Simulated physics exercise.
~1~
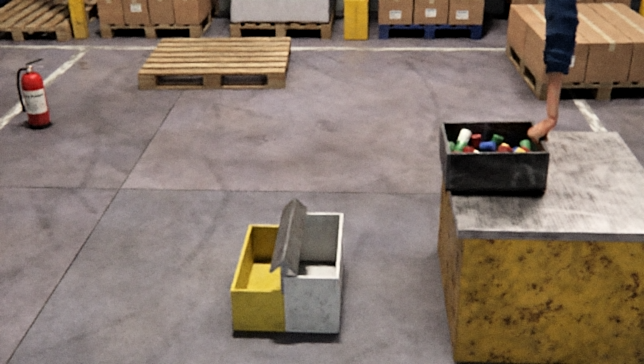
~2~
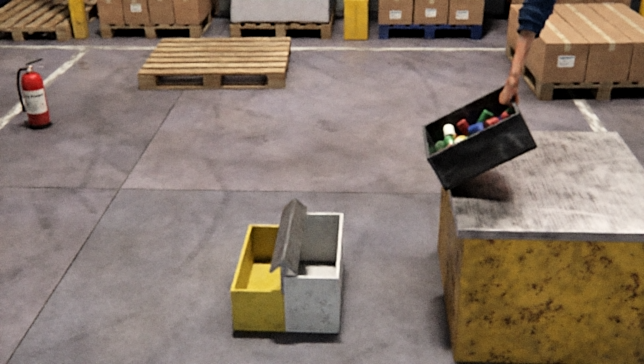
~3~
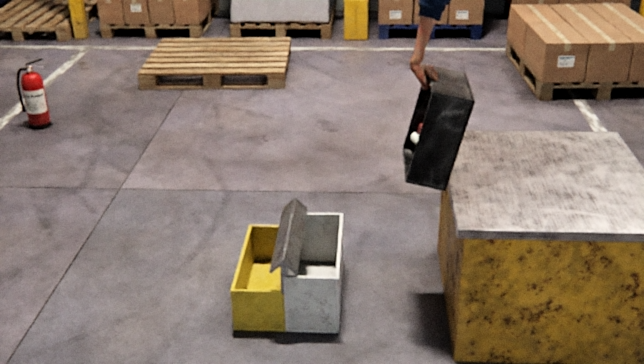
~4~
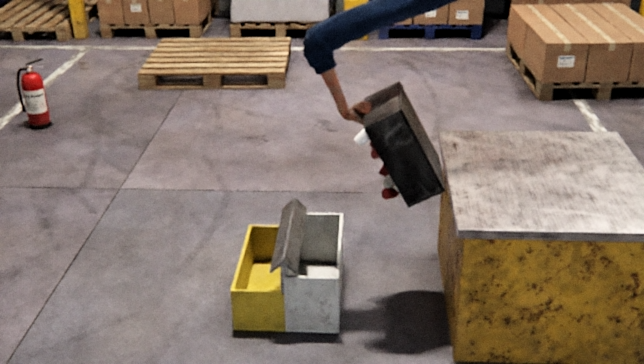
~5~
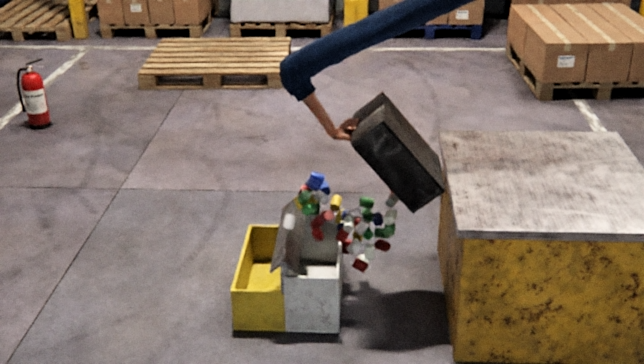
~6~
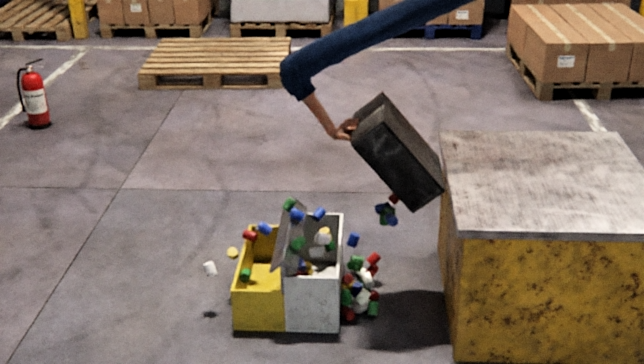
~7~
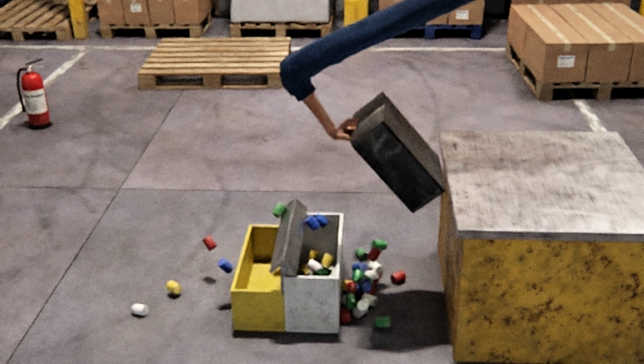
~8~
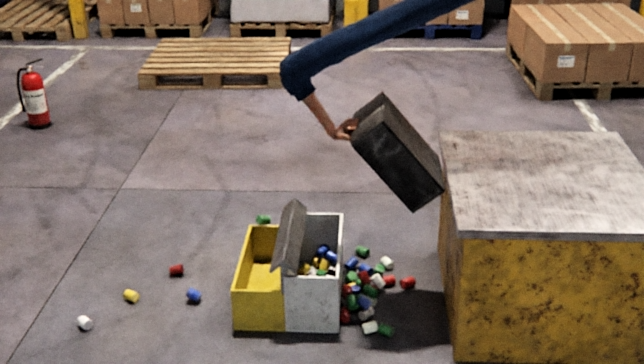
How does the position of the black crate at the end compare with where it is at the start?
At the start the black crate rests on top of the yellow bench, but by the end it is held in the air to the left of the bench, tipped well over.
